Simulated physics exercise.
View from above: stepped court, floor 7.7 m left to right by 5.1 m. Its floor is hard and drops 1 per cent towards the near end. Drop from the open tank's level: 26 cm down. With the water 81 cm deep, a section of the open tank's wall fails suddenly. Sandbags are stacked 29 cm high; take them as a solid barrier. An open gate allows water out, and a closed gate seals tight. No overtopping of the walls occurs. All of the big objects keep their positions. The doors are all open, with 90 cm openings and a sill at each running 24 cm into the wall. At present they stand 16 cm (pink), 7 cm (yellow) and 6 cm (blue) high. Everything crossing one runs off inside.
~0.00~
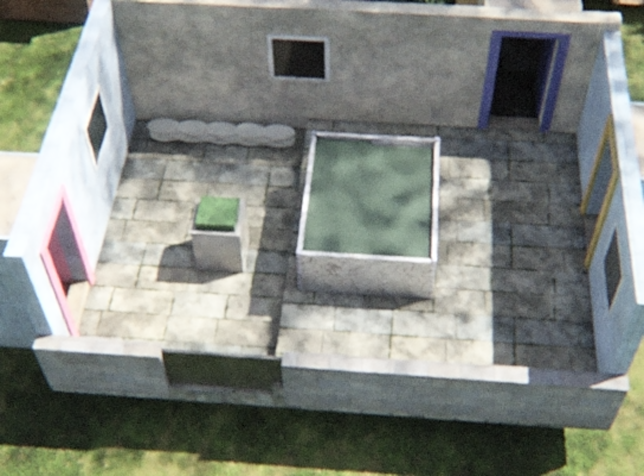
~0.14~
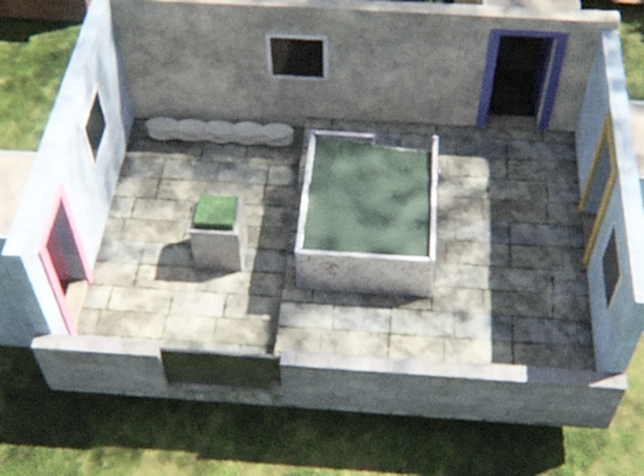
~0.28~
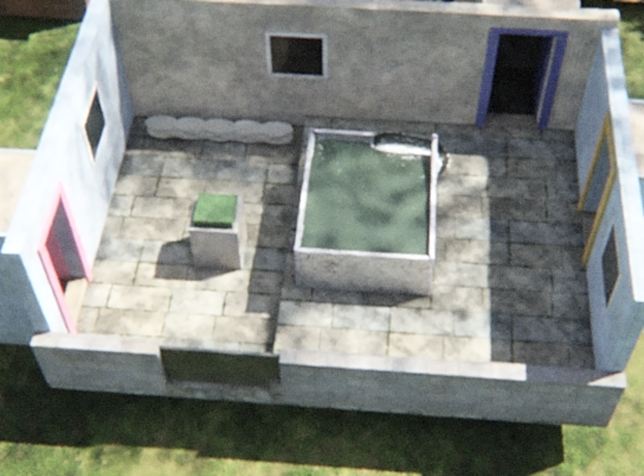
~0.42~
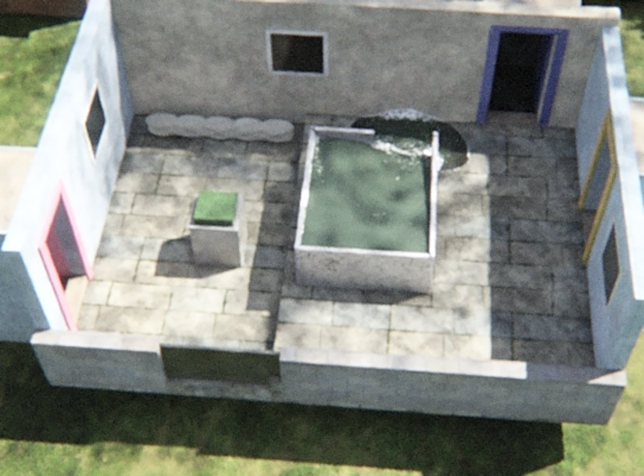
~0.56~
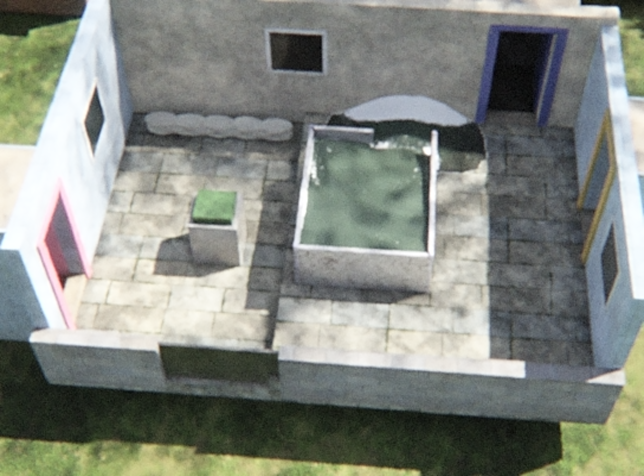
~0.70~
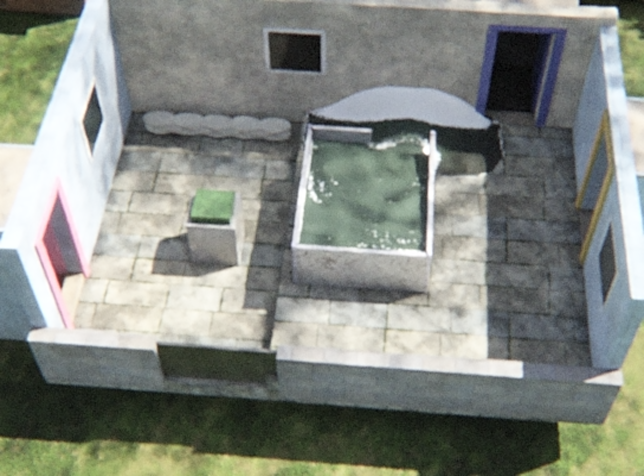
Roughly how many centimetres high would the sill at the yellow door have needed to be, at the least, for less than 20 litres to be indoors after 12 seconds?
At least 8.5 cm or so.
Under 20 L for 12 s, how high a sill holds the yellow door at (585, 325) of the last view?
Roughly 9.5 cm.
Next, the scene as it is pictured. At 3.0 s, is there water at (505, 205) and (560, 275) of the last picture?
In order: Submerged and submerged.
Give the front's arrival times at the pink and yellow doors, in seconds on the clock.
The pink door at 3.4 s and the yellow door at 1.8 s.
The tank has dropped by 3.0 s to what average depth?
Mean depth: Approx. 41 cm.
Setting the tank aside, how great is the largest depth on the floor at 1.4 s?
Roughly 57 cm.
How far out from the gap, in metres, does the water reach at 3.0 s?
5.2 metres.
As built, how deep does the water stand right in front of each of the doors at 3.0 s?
Lab note, cm: Pink 0; yellow 13; blue 12.
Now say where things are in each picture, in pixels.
The open tank at (371, 197) is whole and still, 81 cm deep; the yellow door at (599, 197) is dry, in the first picture.
Water pours out on the far side and has run 0.3 m, to a hidden place; about 10 cm deep outside, 81 cm at the back, in the second picture.
The gap is on the far side, the front 0.8 m out at a hidden place; the back of the open tank holds 81 cm, in the third picture.
The gap is on the far side, the front 1.2 m out at (441, 122); the back of the open tank holds 81 cm, in the fourth picture.
The front is at (472, 123), 1.4 m from the gap on the far side; 2.7 m2 of floor is wet, 81 cm left at the back, in the fifth picture.
The gap is on the far side, the front 1.6 m out at (495, 125); the back of the open tank holds 76 cm; the yellow door at (594, 192), 3.1 m from the gap, is still 2.1 m from the nearest water, in the sixth picture.
After 1.4 s water covers 15 % of the floor, deepest (57 cm) near (407, 119); it has not reached the yellow door.
After 3.0 s water covers 55 % of the floor, deepest (40 cm) near (133, 113); 13 cm at the yellow door, 6 litres in over its 7 cm sill.
After 12.0 s water covers 95 % of the floor, deepest (21 cm) near (66, 348); 5 cm at the yellow door, 35 litres in over its 7 cm sill.
At the yellow door as built, the water arrived by 1.9 s and peaked near 13 cm at 3.0 s.
Run again over the same 12 s with other heights there, 30 litres in over 7.5 cm, 11 litres over 10 cm. The limit of 20 litres is kept from about 8.5 cm up.
